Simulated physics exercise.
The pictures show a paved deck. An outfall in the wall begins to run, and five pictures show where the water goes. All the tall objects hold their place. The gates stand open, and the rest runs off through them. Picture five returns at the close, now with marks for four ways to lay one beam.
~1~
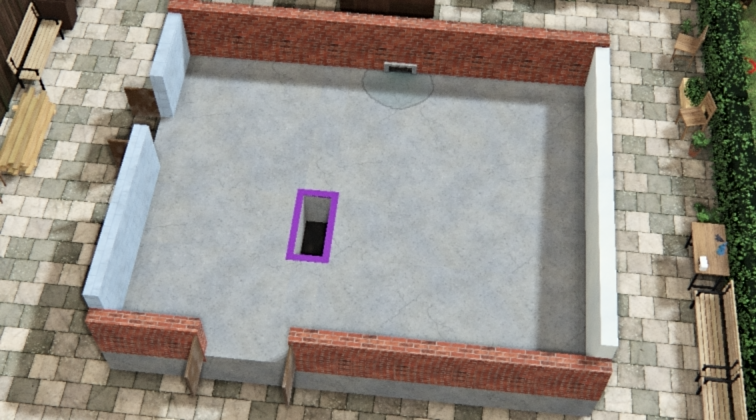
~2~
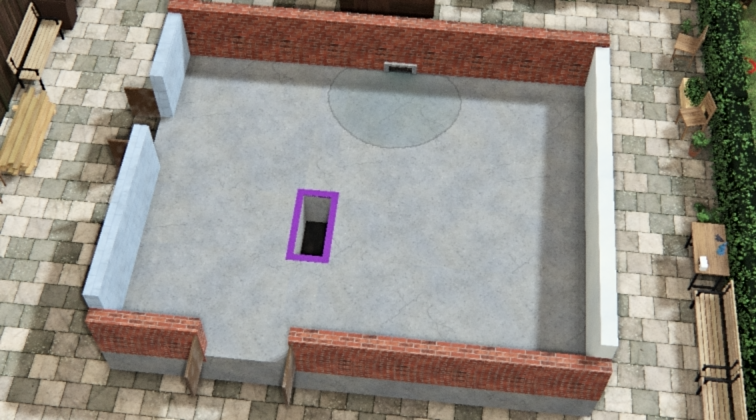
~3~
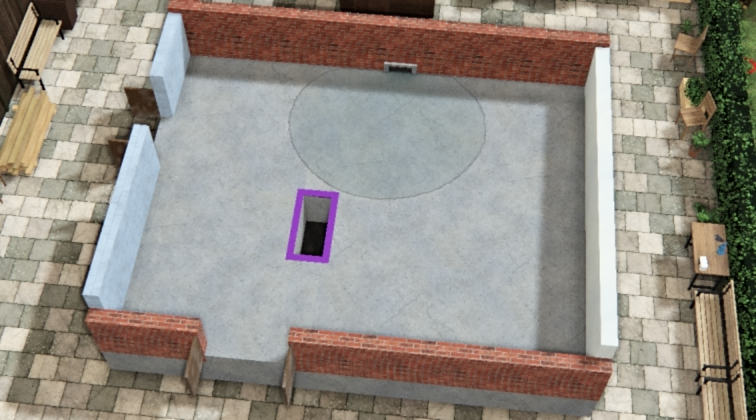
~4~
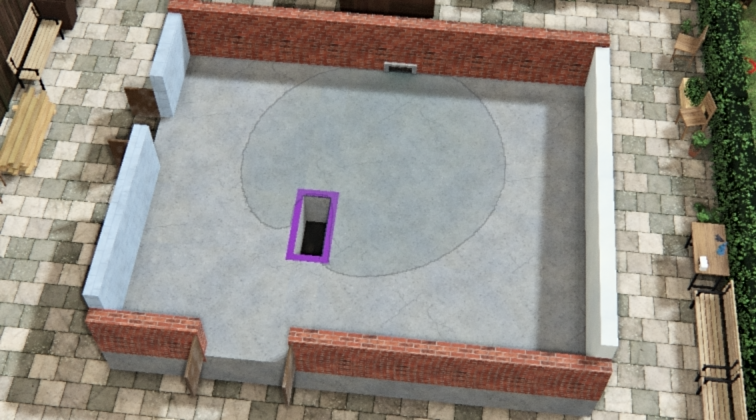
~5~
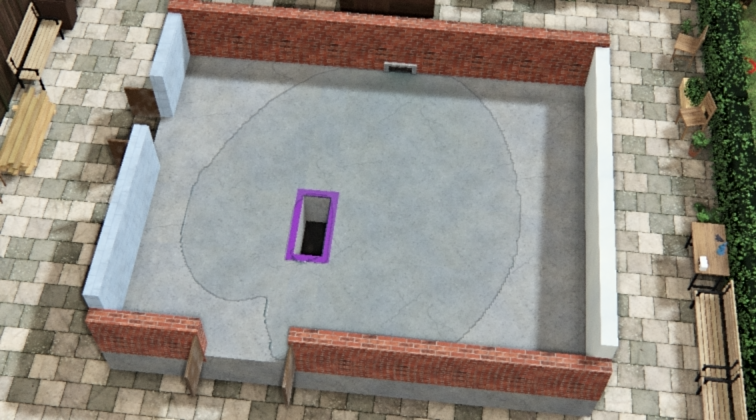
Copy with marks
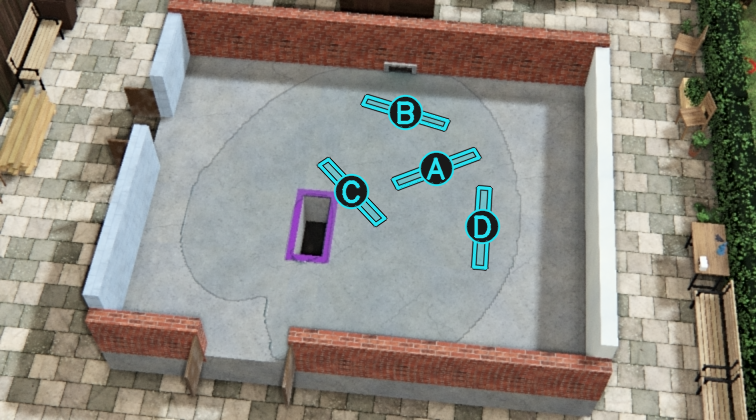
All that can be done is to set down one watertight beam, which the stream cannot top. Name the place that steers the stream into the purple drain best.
A.
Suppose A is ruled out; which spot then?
That is spot D.
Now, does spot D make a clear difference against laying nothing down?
No.
On the marked copy, A from (395, 183) to (476, 153); B from (364, 100) to (446, 124); C from (323, 162) to (380, 221); D from (479, 267) to (484, 188).
Choosing A, about 46 % of the stream runs into the purple drain, about 50 % out by the gates.
Choosing B, about 7 % of the stream runs into the purple drain, about 90 % out by the gates.
Choosing C, about 5 % of the stream runs into the purple drain, about 91 % out by the gates.
Choosing D, about 26 % of the stream runs into the purple drain, about 70 % out by the gates.
